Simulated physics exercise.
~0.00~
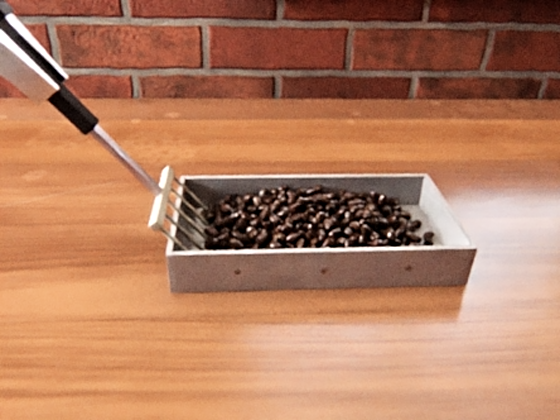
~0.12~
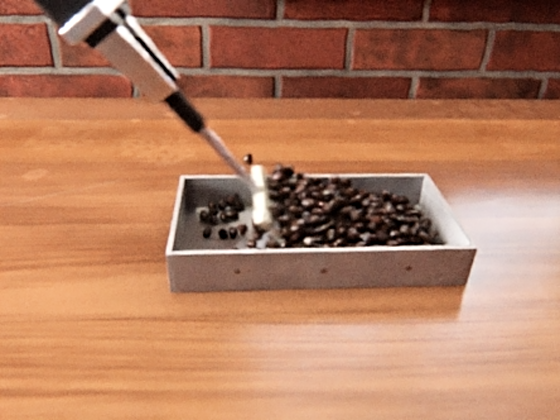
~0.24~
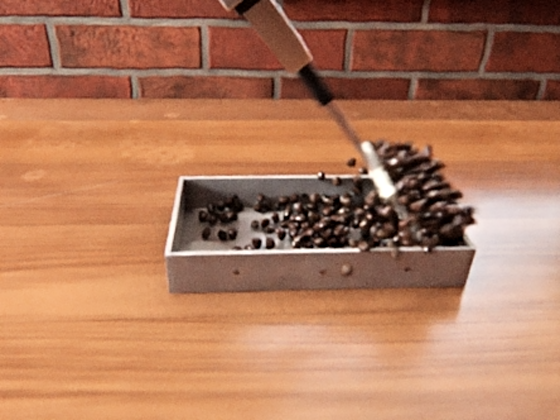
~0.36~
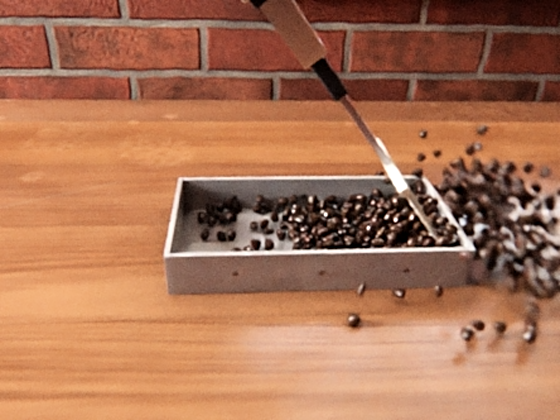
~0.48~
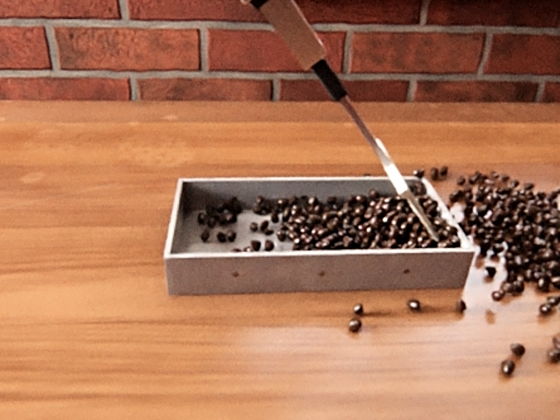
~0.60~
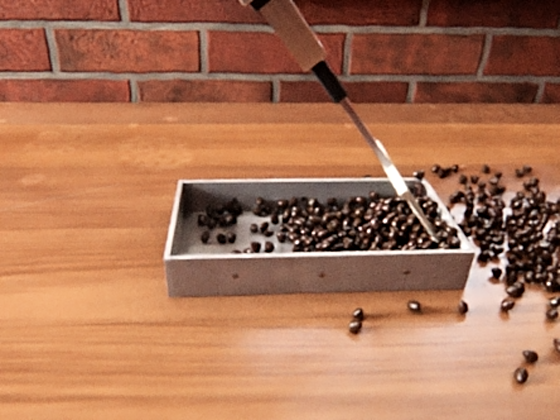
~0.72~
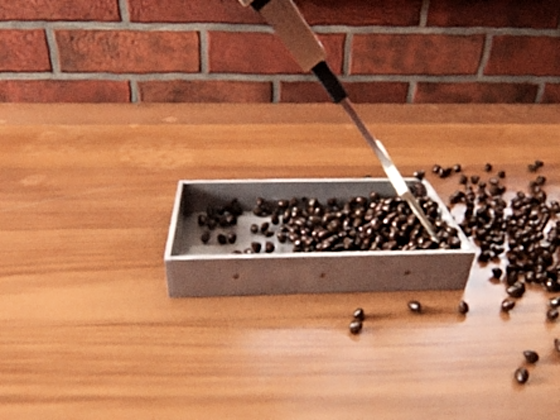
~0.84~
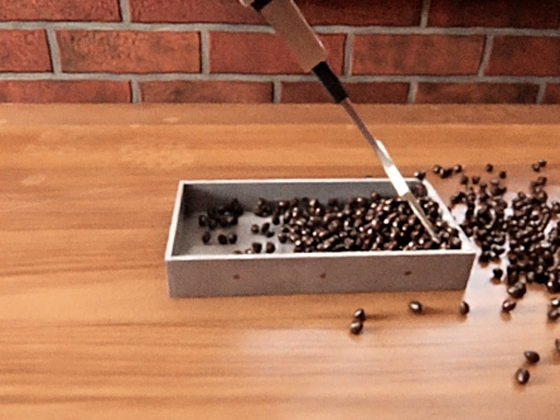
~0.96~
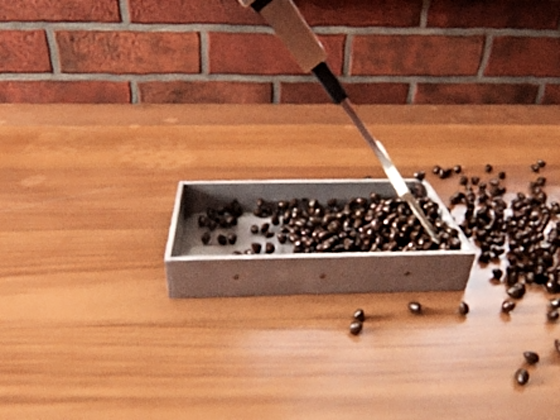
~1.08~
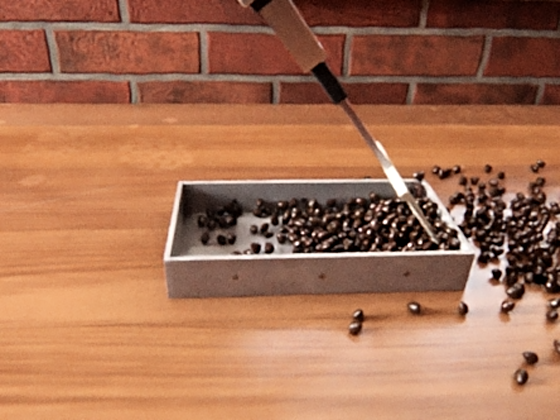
On a wooden table before a brick wall, a robot arm raked a small comb rightward through a grey tray of dark beans, flinging many over the right end, and then held still with beans scattered across the table and plenty left inside.
